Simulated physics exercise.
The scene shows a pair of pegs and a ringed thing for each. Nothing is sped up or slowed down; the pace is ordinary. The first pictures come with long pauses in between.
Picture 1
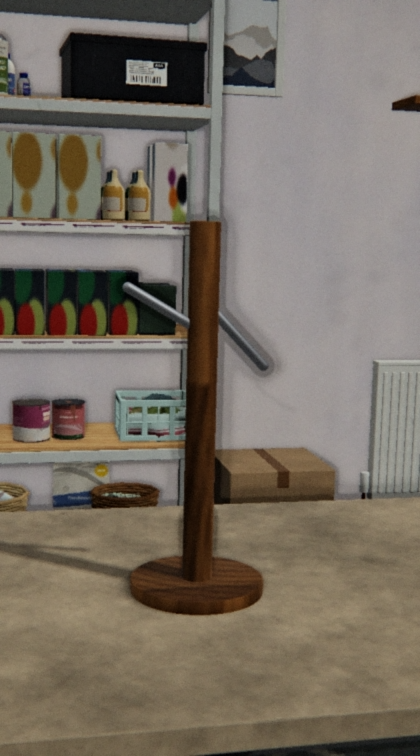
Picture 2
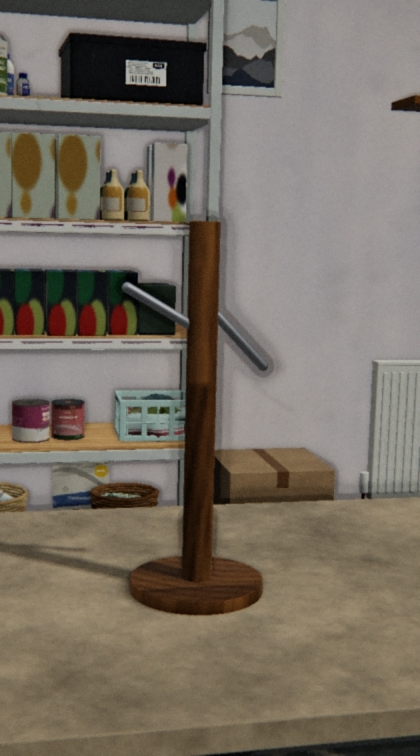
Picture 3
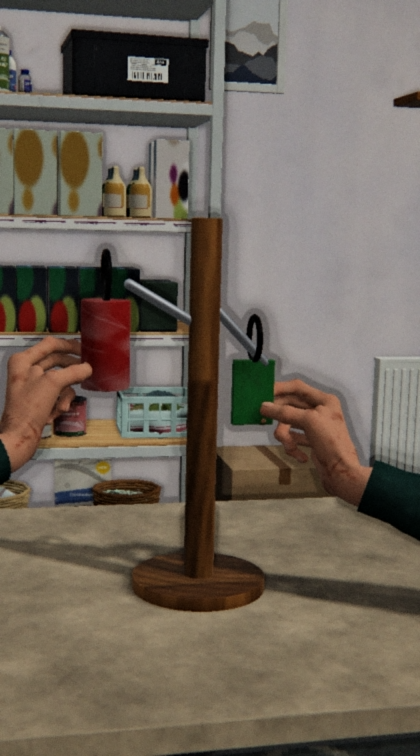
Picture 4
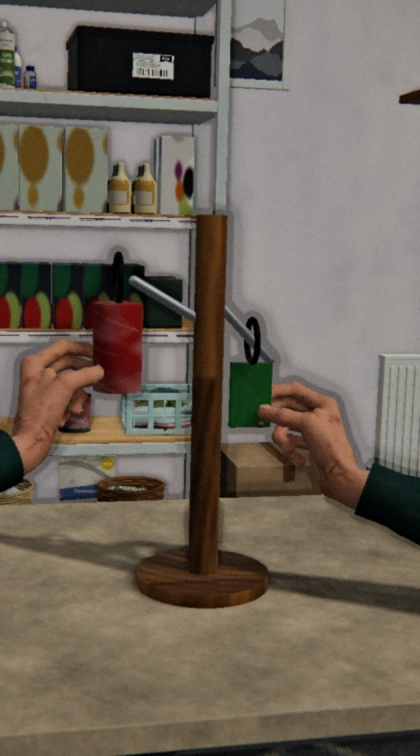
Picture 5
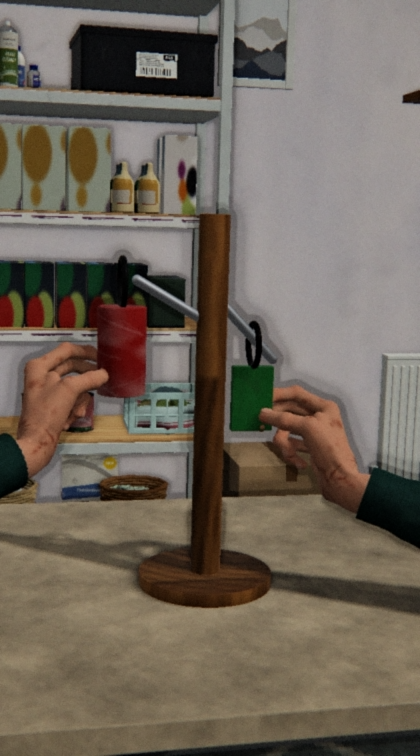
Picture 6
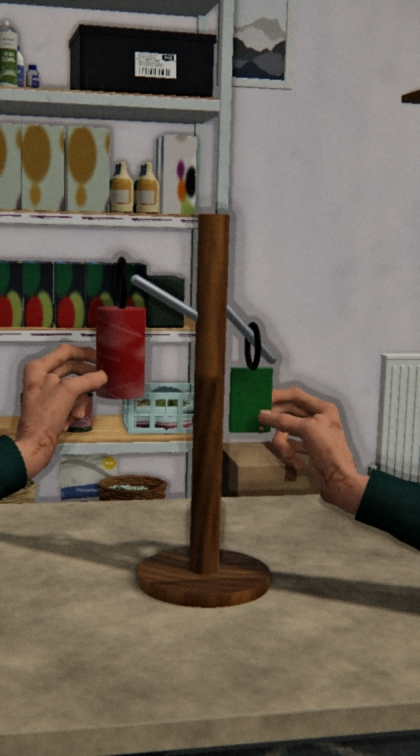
A wooden stand with two slanted metal pegs stood alone on a counter, then two hands brought in a red lantern on the left and a green tag on the right, holding their rings by the pegs.
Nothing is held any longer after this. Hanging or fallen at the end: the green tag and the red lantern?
The green tag slips down; the red lantern slips down.
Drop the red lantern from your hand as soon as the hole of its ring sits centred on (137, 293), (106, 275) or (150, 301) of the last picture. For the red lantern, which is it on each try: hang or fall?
Well, one by one it holds fast, comes free, and holds fast.
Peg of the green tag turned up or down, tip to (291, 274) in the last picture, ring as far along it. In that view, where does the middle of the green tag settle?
(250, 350) or so.
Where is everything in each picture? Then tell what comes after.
Peg stand (195, 411), in the first picture.
Peg stand (195, 411), in the second picture.
Still on the way; green tag (254, 369); peg stand (197, 408), in the third picture.
Still on the way; red lantern (118, 321); peg stand (201, 404), in the fourth picture.
Still on the way; green tag (253, 376); peg stand (204, 404), in the fifth picture.
In place, still held; green tag (252, 377); red lantern (121, 326); peg stand (203, 404), in the sixth picture.
Then, 0.20 s on from there, green tag on its way down near (278, 455); red lantern on its way down near (119, 434).
Then, 0.38 s on from there, green tag at the bottom near (337, 553); red lantern at the bottom near (55, 567).
In the end, the green tag drops to the table, near (319, 550); the red lantern drops to the table, near (55, 567).
